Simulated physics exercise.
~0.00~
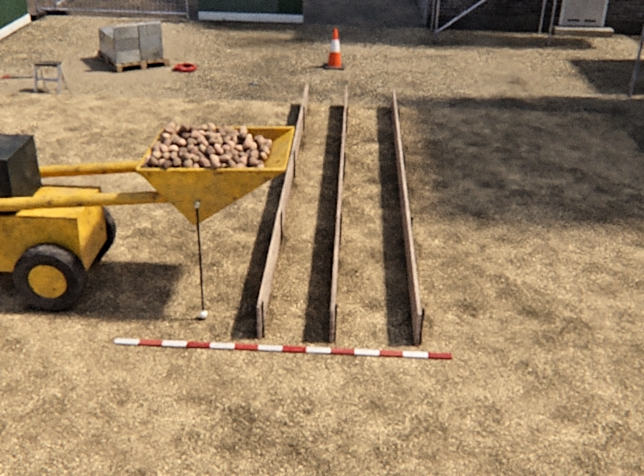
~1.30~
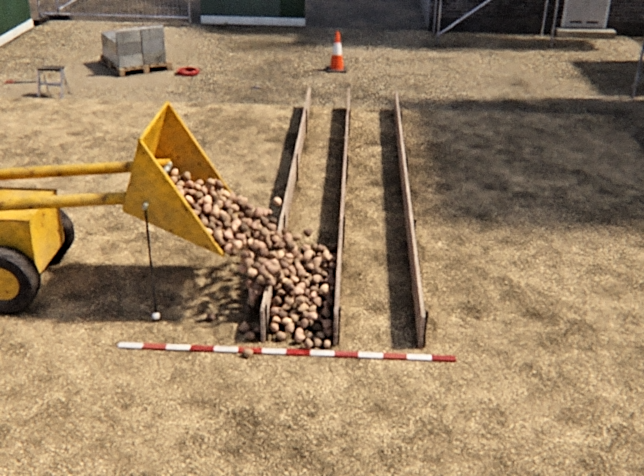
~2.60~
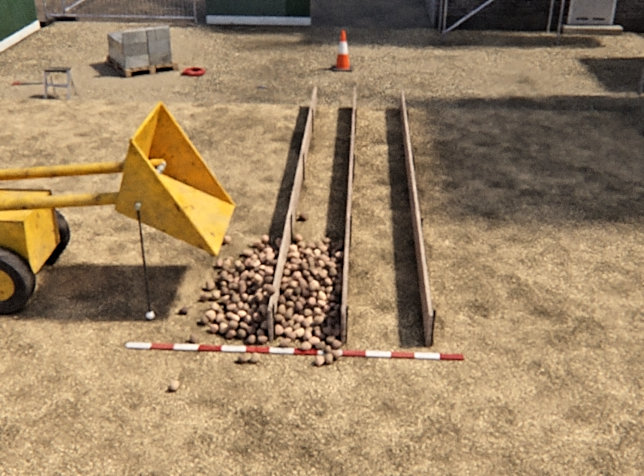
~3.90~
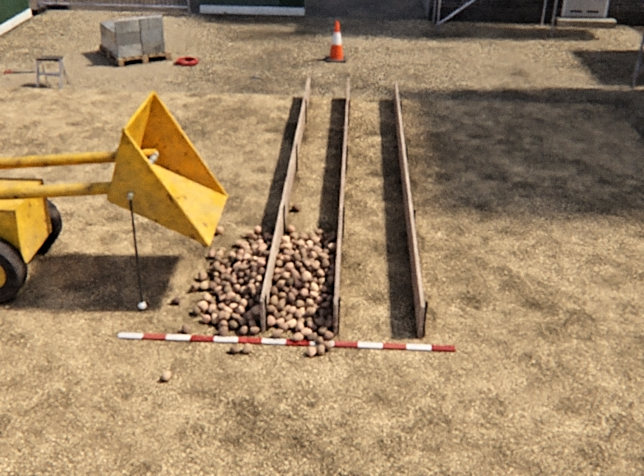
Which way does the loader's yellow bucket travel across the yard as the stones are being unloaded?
The bucket moves to the left, drawing back from the planks along with the loader.
